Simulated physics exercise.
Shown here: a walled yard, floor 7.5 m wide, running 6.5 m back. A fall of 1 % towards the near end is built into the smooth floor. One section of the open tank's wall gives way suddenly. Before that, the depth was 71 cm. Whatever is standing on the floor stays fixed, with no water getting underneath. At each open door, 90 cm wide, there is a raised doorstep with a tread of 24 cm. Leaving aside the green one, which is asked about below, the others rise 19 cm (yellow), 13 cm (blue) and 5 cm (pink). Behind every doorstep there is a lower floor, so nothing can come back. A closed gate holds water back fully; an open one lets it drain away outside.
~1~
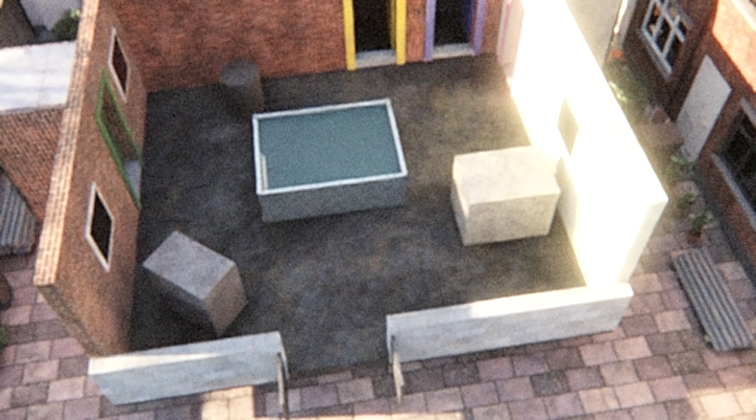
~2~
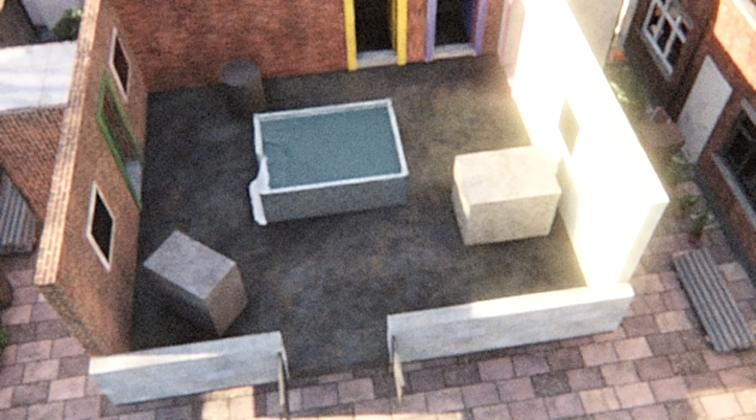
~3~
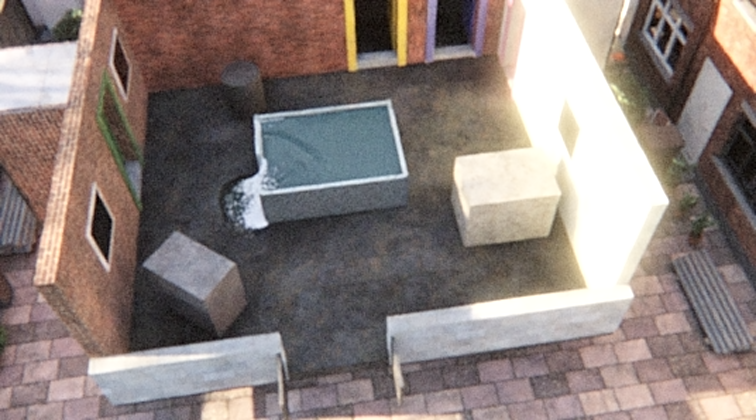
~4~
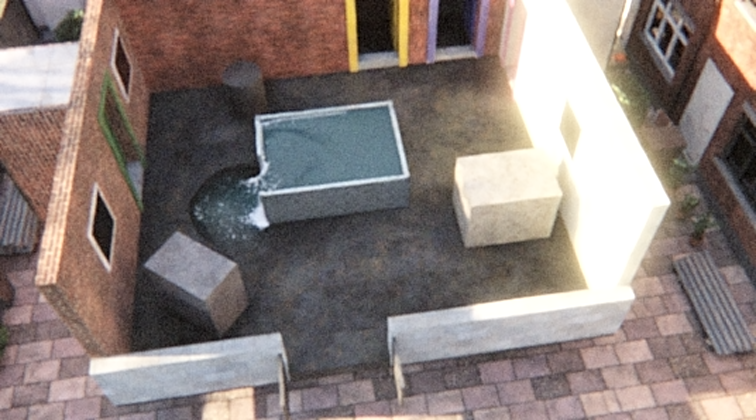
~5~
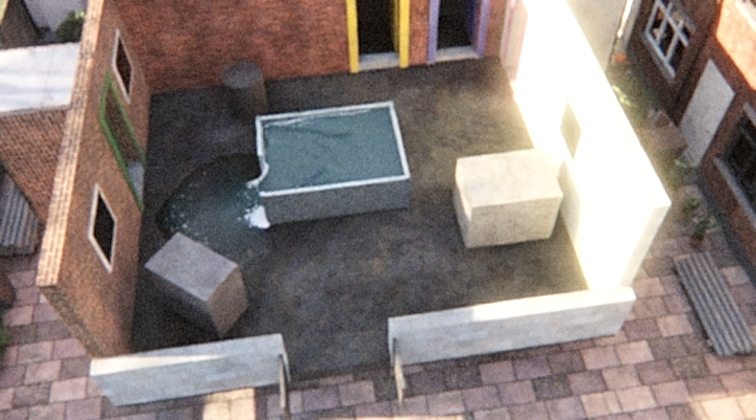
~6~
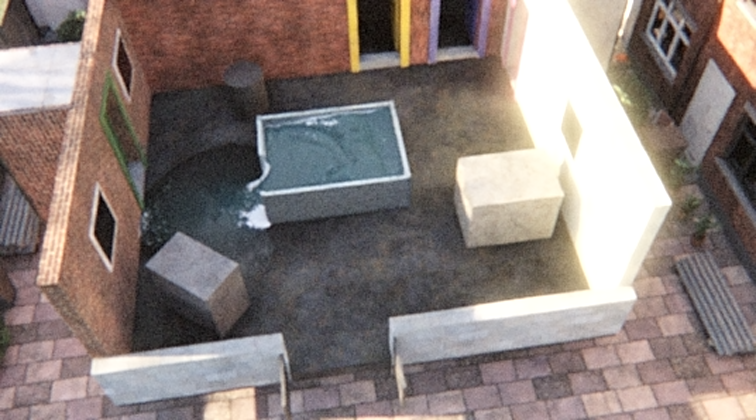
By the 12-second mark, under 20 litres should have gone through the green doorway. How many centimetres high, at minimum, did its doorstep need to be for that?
It needed to be about 25 cm high.
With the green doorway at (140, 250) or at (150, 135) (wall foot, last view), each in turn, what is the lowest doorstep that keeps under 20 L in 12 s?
Roughly 29 cm for the first and 9.0 cm for the second.
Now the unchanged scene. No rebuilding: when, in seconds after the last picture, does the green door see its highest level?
The depth peaks at about 1.4 seconds.
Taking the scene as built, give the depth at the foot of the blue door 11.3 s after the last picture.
About 5.5 centimetres.
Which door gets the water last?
Pink, last of all.
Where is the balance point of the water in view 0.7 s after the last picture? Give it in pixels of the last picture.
(295, 186), roughly.
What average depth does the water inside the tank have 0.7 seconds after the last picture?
Near 53 cm, averaged.
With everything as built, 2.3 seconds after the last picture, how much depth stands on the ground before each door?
In cm: Yellow 0, blue 0, green 23, pink 0.
Then, 0.7 s after the last picture water covers 15 % of the floor, deepest (40 cm) near (262, 208); 28 cm at the green door, 0 litres in over its 26 cm doorstep.
Then, 2.3 s after the last picture water covers 35 % of the floor, deepest (36 cm) near (130, 382); 23 cm at the green door, 12 litres in over its 26 cm doorstep.
Then, 11.3 s after the last picture water covers 95 % of the floor, deepest (14 cm) near (130, 382); 7 cm at the green door, 13 litres in over its 26 cm doorstep.
At the green door as built, the water peaked near 32 cm, 1.3 s after the last picture.
Run again over the same 12 s with other heights there, 48 litres in over 21 cm, 7 litres over 28 cm. The limit of 20 litres is kept from about 25 cm up.
